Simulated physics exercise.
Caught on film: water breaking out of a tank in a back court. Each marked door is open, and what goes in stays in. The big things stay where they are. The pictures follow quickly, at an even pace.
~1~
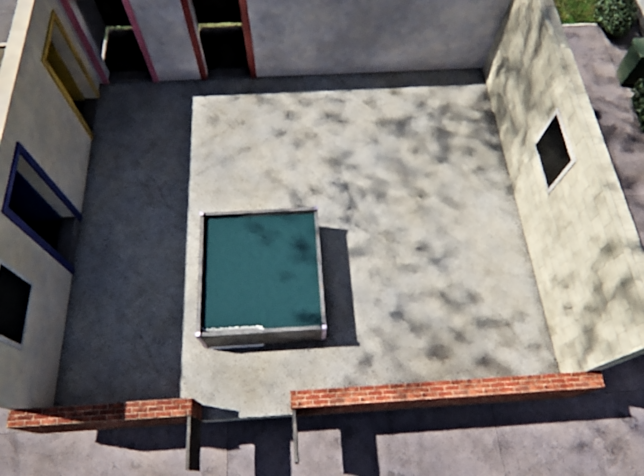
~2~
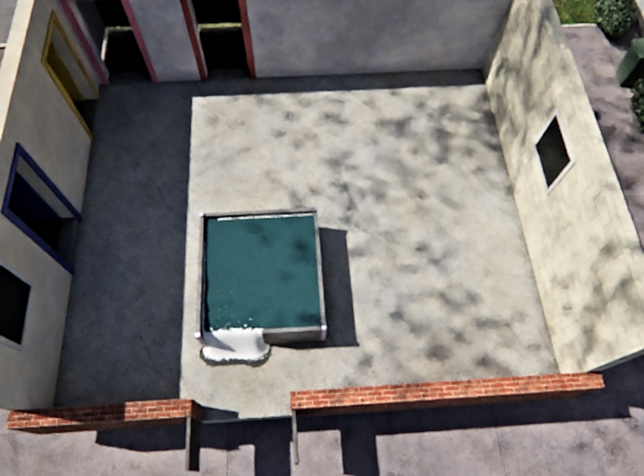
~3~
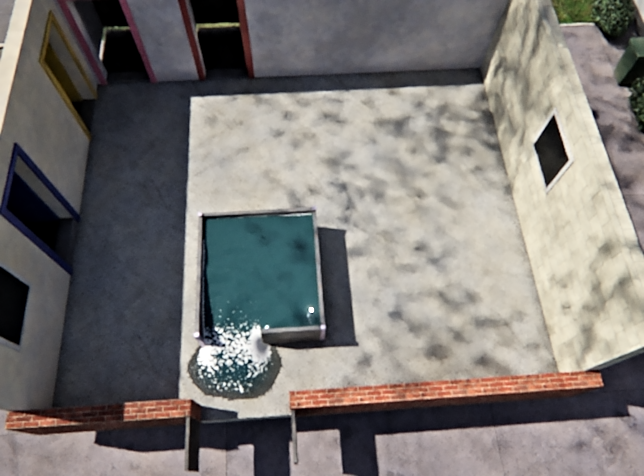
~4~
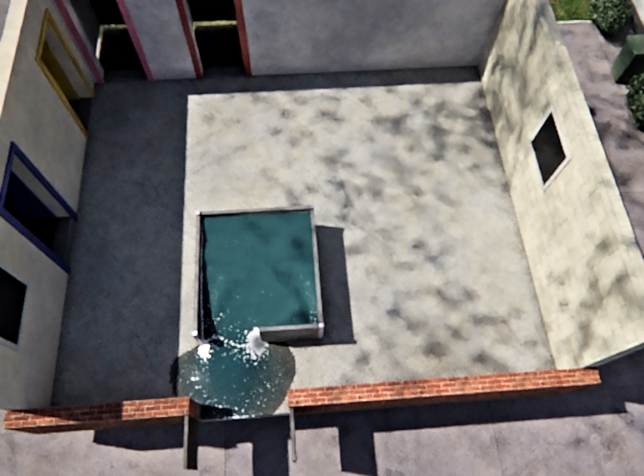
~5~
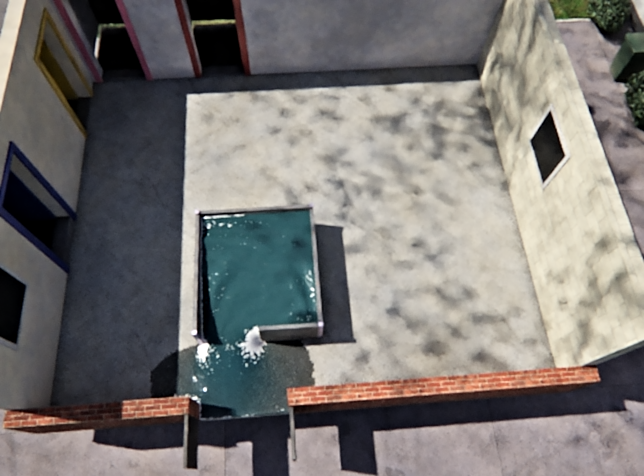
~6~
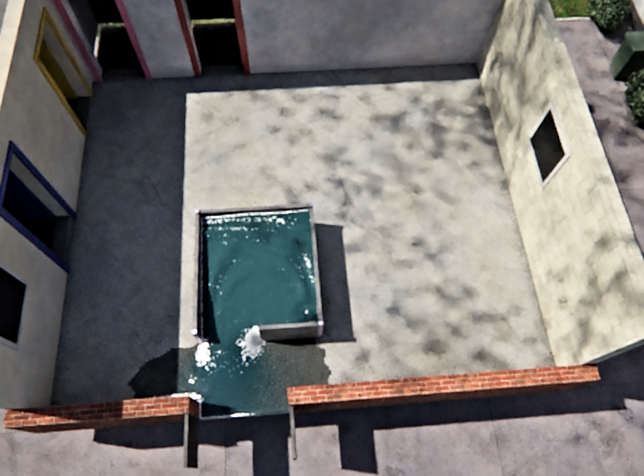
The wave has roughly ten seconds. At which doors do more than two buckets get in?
One by one: The yellow door stays under that; the blue door stays under that; the pink door stays under that; the red door stays under that.
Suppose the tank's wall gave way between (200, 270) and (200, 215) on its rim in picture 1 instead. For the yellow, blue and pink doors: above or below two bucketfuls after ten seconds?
Yellow lets more in, blue floods, pink takes more.
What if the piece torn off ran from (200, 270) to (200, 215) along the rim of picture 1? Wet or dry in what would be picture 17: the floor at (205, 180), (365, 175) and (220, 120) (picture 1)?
In turn: No water, not flooded, free of water.
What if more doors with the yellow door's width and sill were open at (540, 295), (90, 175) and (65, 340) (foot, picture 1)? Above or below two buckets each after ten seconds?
In that order: Holds, takes less, takes more.
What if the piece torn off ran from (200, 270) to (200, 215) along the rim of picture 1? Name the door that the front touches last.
The red door.
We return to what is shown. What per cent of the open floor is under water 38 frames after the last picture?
About 30 per cent.
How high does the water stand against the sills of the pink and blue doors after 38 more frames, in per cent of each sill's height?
About 80 and 20 per cent.
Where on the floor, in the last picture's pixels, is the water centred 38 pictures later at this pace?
Close to (210, 277).
A moment on, water covers 5 % of the floor; the yellow door not reached, the blue door not reached, the pink door not reached, the red door not reached.
Next, water covers 10 % of the floor; the yellow door not reached, the blue door not reached, the pink door not reached, the red door not reached.
Then, water covers 15 % of the floor; the yellow door not reached, the blue door wet at the sill, nothing in, the pink door not reached, the red door not reached.
Later, water covers 30 % of the floor; the yellow door wet at the sill, nothing in, the blue door wet at the sill, nothing in, the pink door wet at the sill, nothing in, the red door not reached.
In the end, water covers 40 % of the floor; the yellow door under two buckets in, the blue door wet at the sill, nothing in, the pink door wet at the sill, nothing in, the red door wet at the sill, nothing in.
